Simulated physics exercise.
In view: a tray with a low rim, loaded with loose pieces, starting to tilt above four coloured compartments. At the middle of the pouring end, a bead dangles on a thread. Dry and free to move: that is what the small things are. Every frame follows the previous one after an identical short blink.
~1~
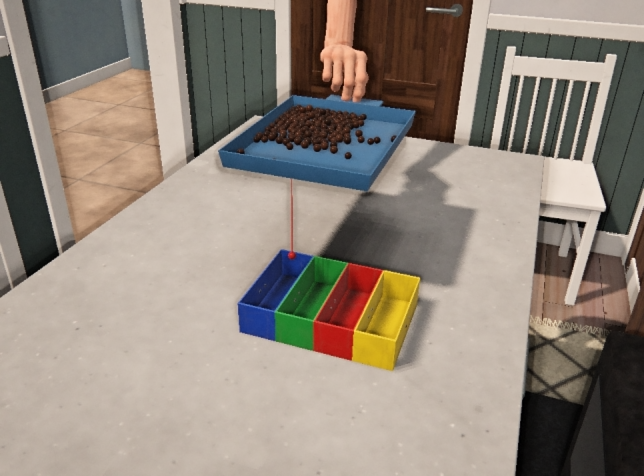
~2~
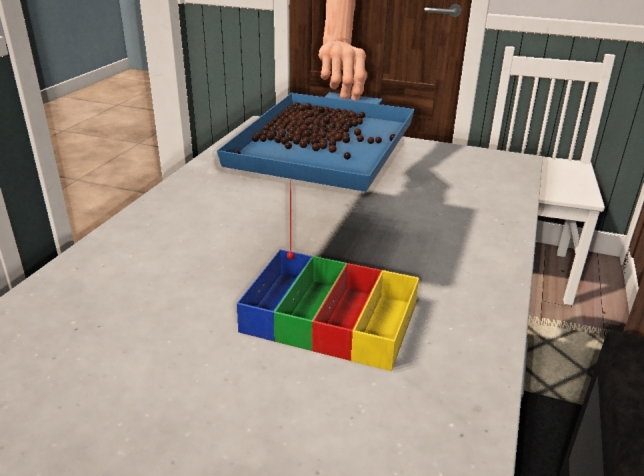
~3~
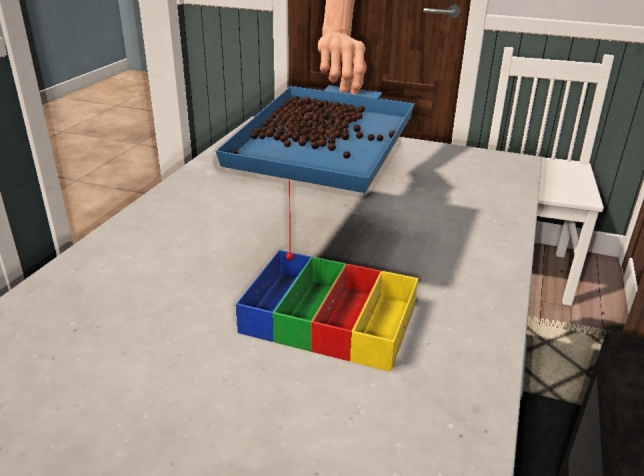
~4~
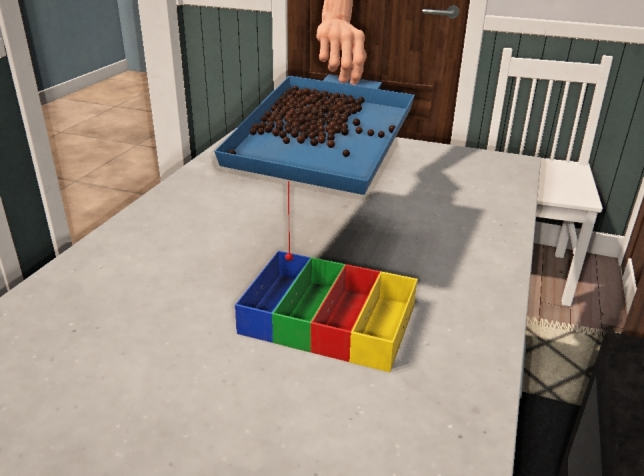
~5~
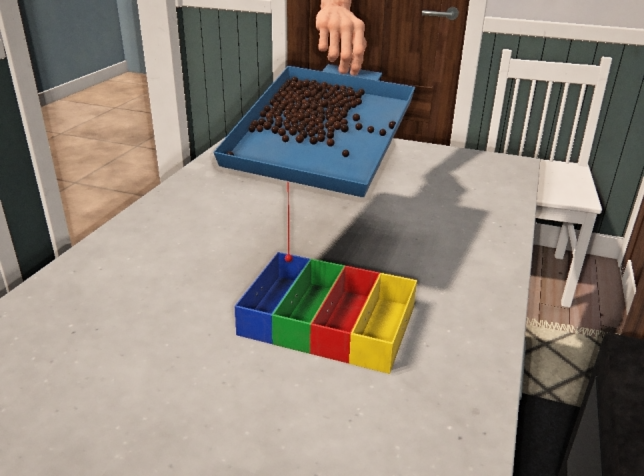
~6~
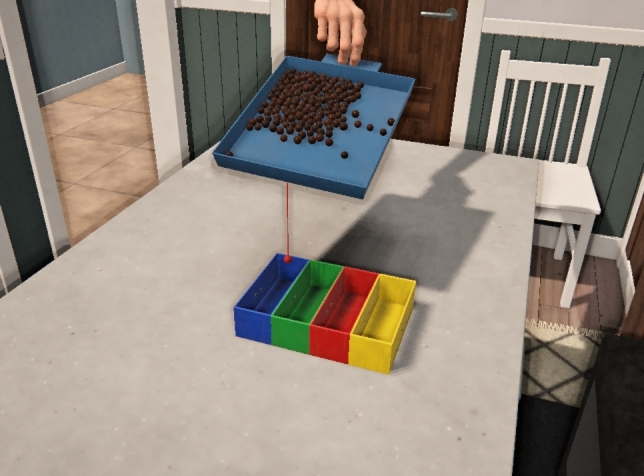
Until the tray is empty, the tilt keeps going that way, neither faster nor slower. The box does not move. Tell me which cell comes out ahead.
I would say the red cell comes out ahead.
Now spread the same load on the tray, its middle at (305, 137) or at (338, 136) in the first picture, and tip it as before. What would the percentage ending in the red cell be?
Estimate: 50 % first, 50 % second.
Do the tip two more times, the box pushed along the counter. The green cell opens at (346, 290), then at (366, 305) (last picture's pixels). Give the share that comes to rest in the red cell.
The first gives 10 %, the second 0 %.
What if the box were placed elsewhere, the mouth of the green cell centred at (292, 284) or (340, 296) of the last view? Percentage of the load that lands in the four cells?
You'd see roughly 100 per cent first and roughly 80 per cent second.
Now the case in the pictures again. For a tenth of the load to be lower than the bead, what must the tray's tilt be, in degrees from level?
About 70 degrees.
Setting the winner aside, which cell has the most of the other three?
Ranked second: The green one.
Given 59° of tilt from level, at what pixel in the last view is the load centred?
Near (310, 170).
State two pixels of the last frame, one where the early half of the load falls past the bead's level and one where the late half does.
About (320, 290), and after that about (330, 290).
Shortly afterwards, tray tipped steeply; all but a few on the tray; only a few in the yellow cell; only a few in the blue cell; a little falling or outside the box.
Next, tray tipped right over; near half on the tray; a little in the green cell; a little in the blue cell; a little in the red cell; a little in the yellow cell; near a quarter falling or outside the box.
Some moments later, tray tipped past a quarter turn; near a third in the red cell; near a quarter in the green cell; near a quarter in the blue cell; a little in the yellow cell; a little falling or outside the box.
In the end, tray tipped past a quarter turn; near a third in the red cell; near a quarter in the green cell; near a quarter in the blue cell; a little in the yellow cell; a little outside the box.
